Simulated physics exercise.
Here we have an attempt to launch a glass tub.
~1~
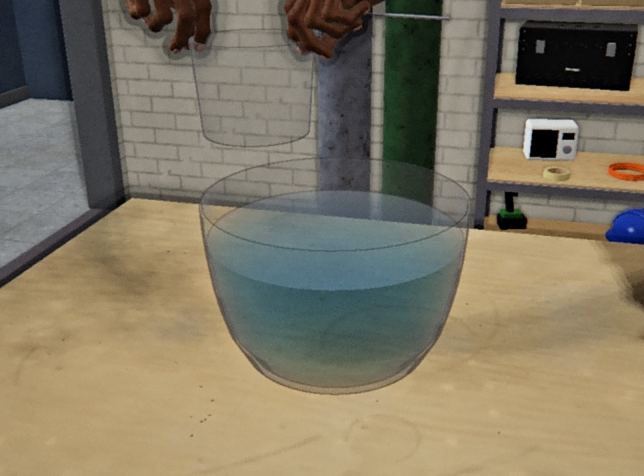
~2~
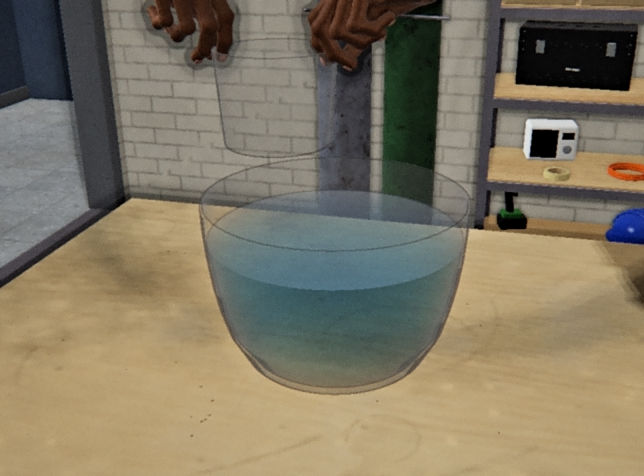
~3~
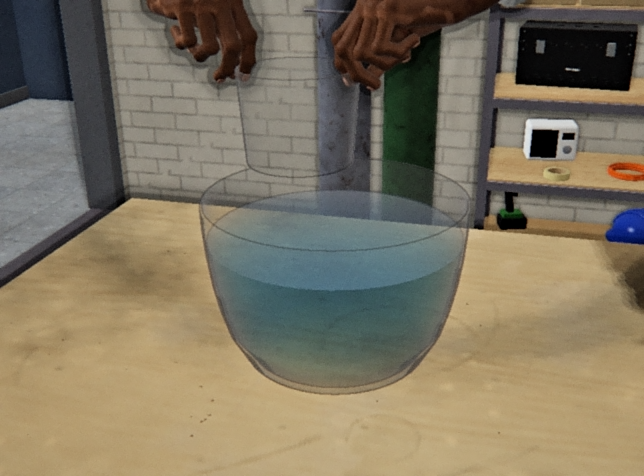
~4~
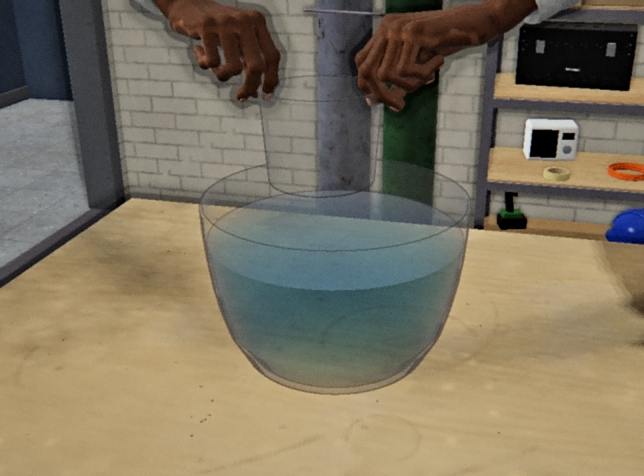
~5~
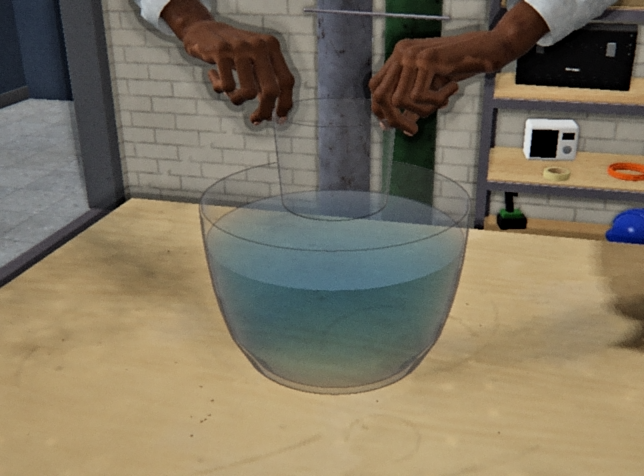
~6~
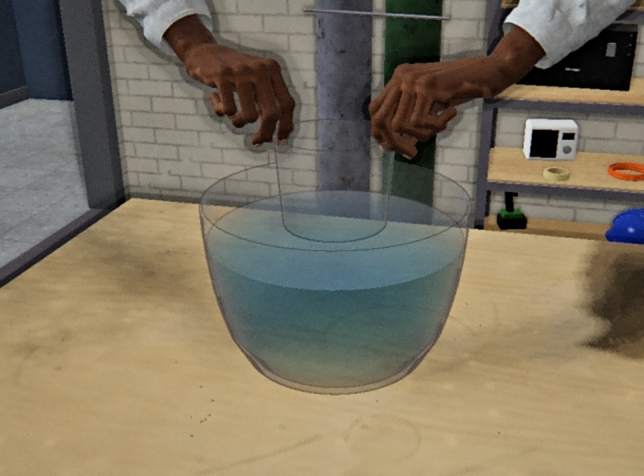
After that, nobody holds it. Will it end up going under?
No, it stays up.
Shortly, the tub dips into the water.
Then, it bobs and steadies.
At the finish, the tub floats with about half of its side showing.
